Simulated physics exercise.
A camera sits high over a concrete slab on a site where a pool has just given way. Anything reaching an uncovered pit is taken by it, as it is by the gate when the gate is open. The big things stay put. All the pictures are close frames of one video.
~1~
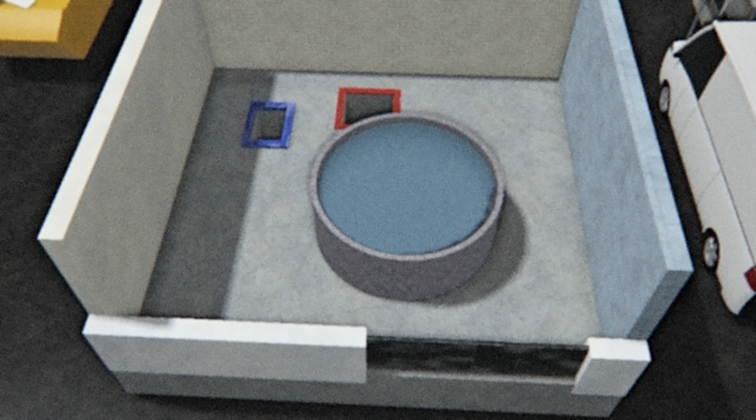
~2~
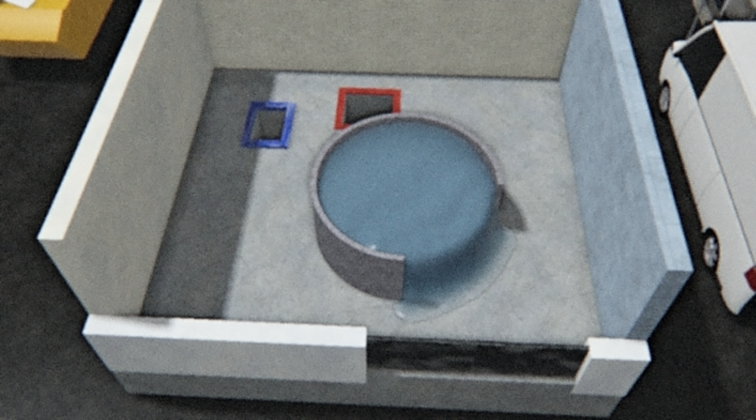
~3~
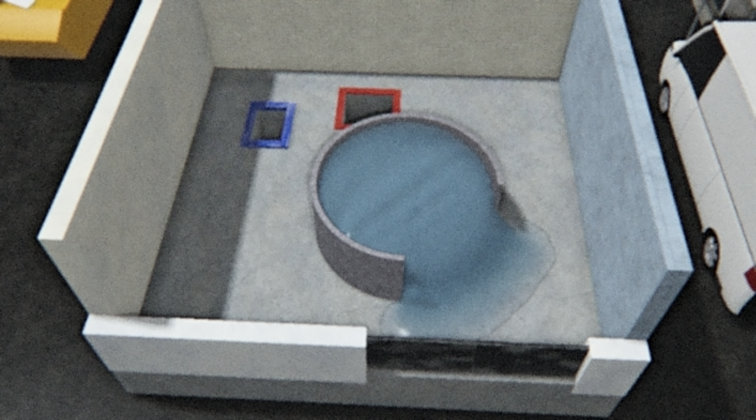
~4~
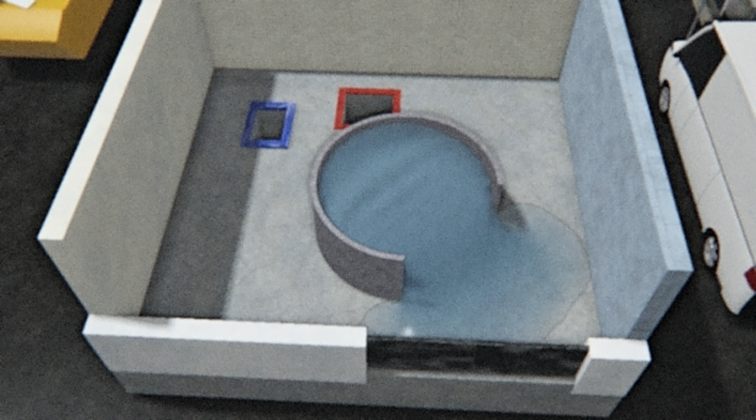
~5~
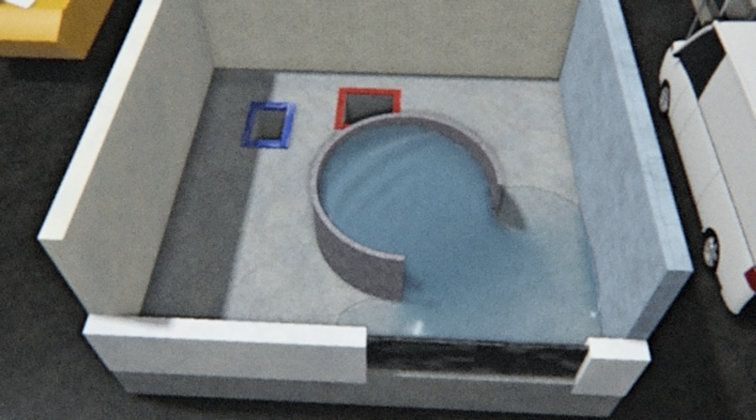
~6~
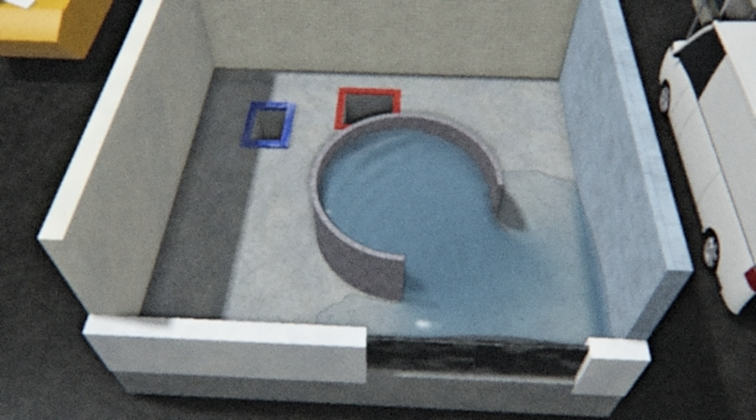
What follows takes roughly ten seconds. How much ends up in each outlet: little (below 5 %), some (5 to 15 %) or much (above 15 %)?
Outlet by outlet: Gate - little, red pit - much, blue pit - some.
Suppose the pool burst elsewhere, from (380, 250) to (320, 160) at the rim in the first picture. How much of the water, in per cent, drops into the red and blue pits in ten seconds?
Per cent: Red 25, blue 15.
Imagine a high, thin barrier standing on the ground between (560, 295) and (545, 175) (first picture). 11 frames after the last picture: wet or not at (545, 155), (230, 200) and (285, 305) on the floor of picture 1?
The first location is soaked through, the second is not reached, and the third is soaked through.
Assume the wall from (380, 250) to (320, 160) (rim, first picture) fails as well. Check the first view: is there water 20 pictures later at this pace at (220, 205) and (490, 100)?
Respectively: Swamped and spared.
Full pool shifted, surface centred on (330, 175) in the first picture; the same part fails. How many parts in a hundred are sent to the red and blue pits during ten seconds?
Approximate tally in per cent: Red pit 30, blue pit 8.
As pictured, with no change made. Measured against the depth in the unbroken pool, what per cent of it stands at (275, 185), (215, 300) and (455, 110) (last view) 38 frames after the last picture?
Going in order, that's 4, 12 and 14 %.
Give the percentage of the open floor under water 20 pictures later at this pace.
About 75 per cent.
A moment on, water covers 30 % of the floor; the gate 0 %, the red pit 0 %, the blue pit 0 %.
Next, water covers 55 % of the floor; the gate 0 %, the red pit 0 %, the blue pit 0 %.
Then, water covers 75 % of the floor; the gate 0 %, the red pit 1 %, the blue pit 0 %.
Later, water covers 95 % of the floor; the gate 0 %, the red pit 11 %, the blue pit 2 %.
In the end, water covers 100 % of the floor; the gate 0 %, the red pit 22 %, the blue pit 11 %.
